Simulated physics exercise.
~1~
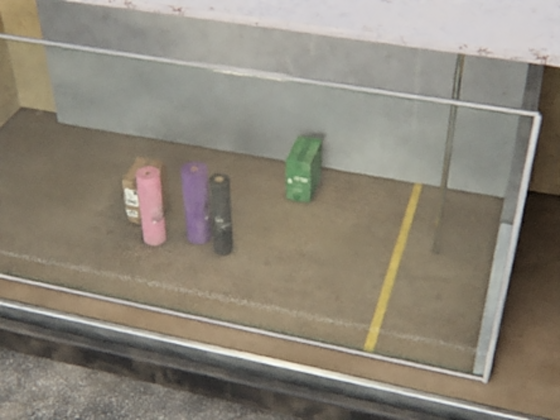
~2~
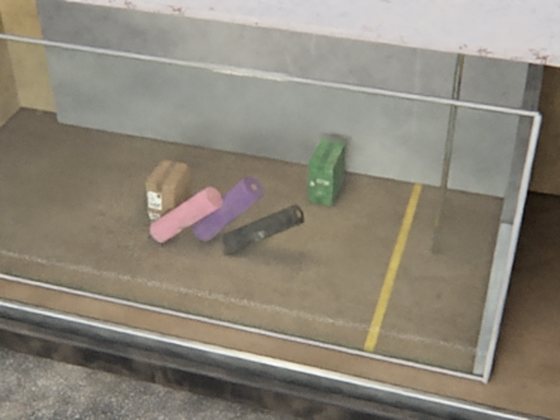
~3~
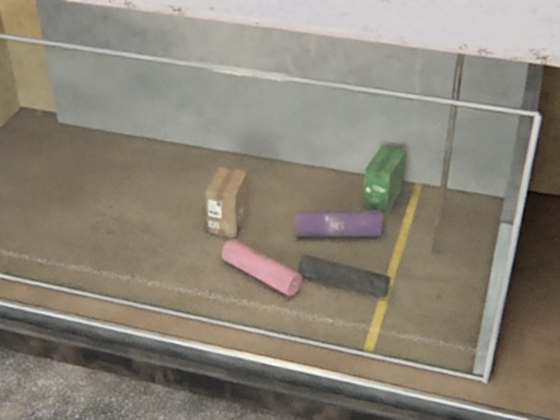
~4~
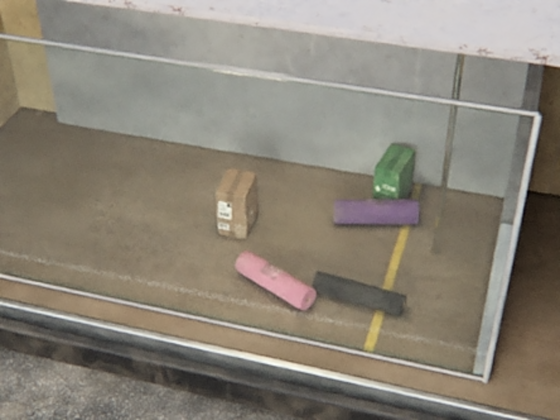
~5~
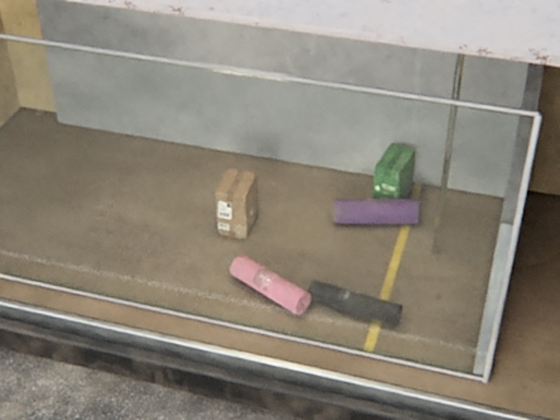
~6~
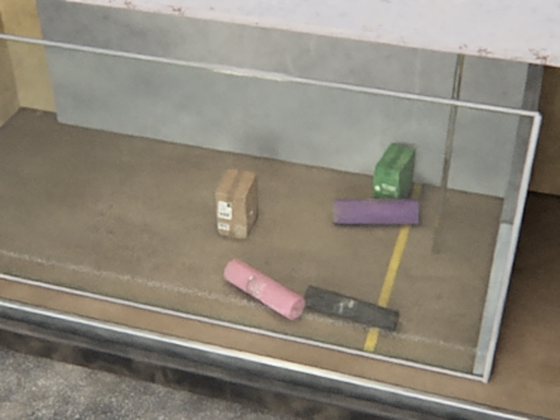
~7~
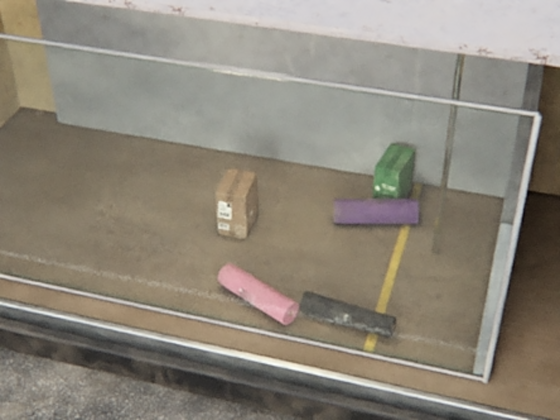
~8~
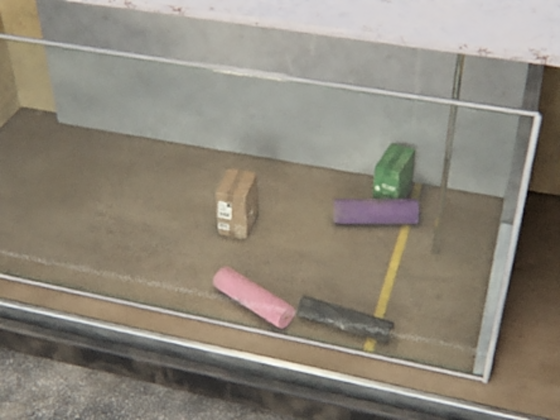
Five objects slide to the right across the brown floor of a walled bay with a clear front edge, seen from above at an angle by a still camera. At first a brown pack and pink, purple and black rolls stand upright near the left, with a green carton farther back and a yellow line at the right. The rolls tip over as everything shifts right, while the pack and carton stay upright. The purple roll comes to rest before the carton. The pink and black rolls then drift slightly back left and toward the front, while the others stay still, the carton upright near the line's far end.
